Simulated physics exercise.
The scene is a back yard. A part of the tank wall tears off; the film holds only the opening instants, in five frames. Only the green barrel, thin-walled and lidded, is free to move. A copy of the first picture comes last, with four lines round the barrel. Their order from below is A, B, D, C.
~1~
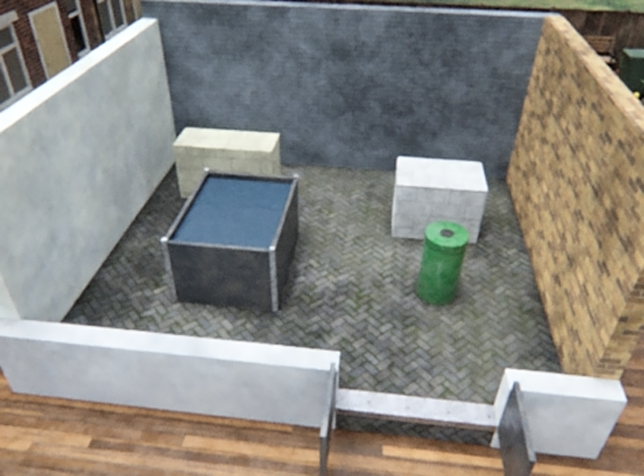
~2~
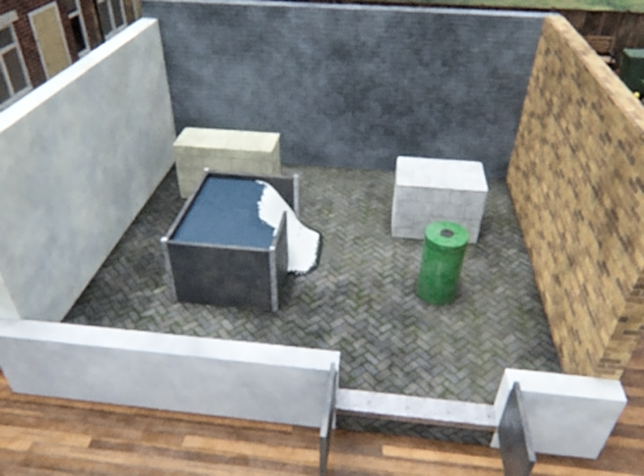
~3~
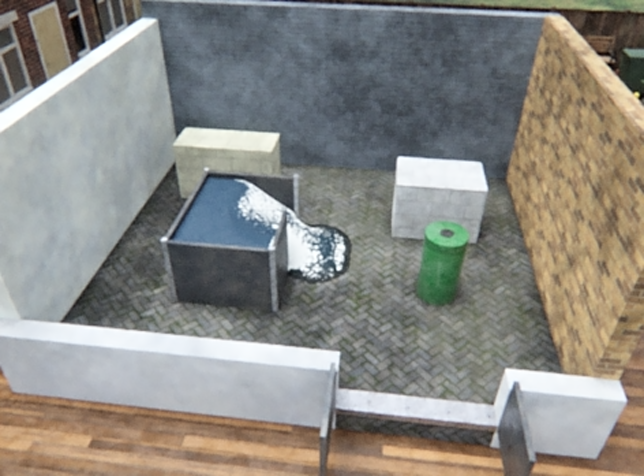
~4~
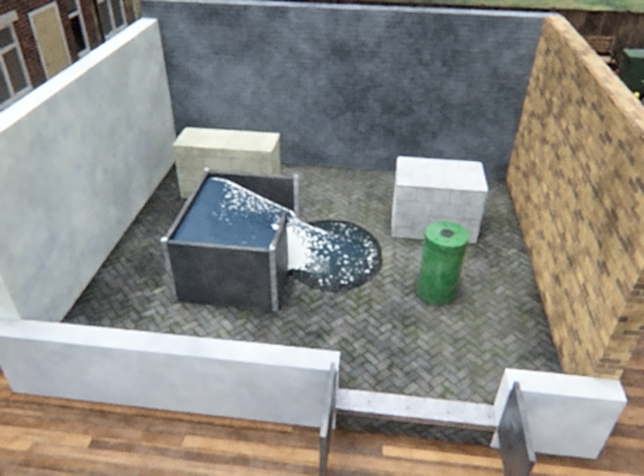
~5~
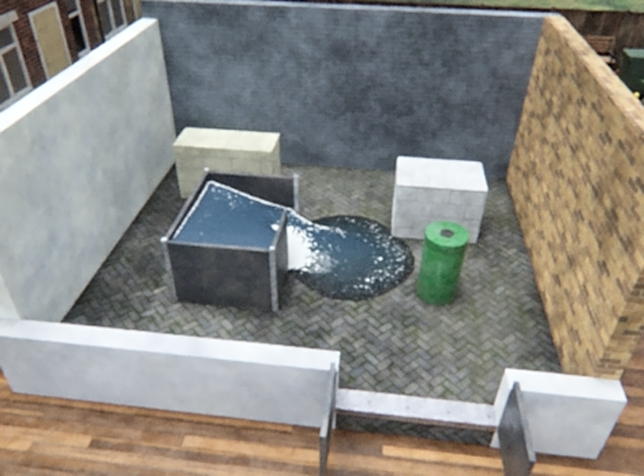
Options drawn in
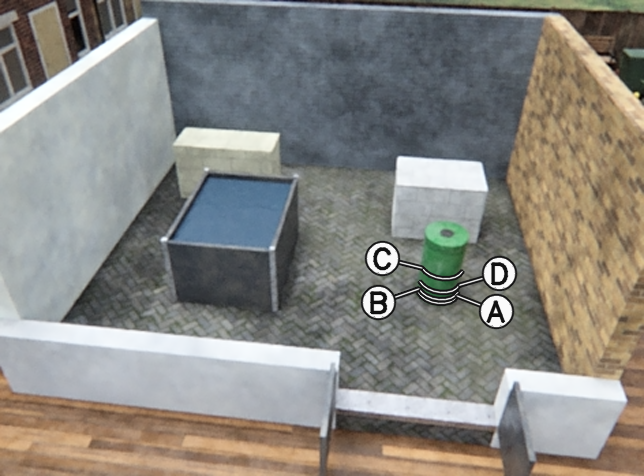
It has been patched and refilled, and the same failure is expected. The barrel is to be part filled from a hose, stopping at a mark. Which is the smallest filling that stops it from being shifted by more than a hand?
Choose C.
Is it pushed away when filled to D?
Yes.
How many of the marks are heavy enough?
One of the four.
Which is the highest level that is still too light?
D.
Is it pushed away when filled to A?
Yes, that goes wrong.
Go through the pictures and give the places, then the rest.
In the first picture, lid of the green barrel at (447, 233); tank full, its middle at (237, 212); open gate at (421, 364).
In the second picture, water covers 2 % of the ground, mostly out of sight from here.
In the third picture, 4 % of the ground under water, its edge towards the barrel at (340, 262).
In the fourth picture, 6 % of the ground under water, its edge towards the barrel at (374, 266).
In the fifth picture, lid of the green barrel at (447, 233); 10 % of the ground under water, its edge towards the barrel at (403, 271).
In white, A at (438, 303); B at (438, 299); C at (442, 278); D at (440, 292); from the bottom up A, B, D, C.
For level A, it is pushed about 4 times its own width away.
For level B, it is pushed about 4 times its own width away.
For level C, it does not move.
For level D, it is pushed about its own width away.
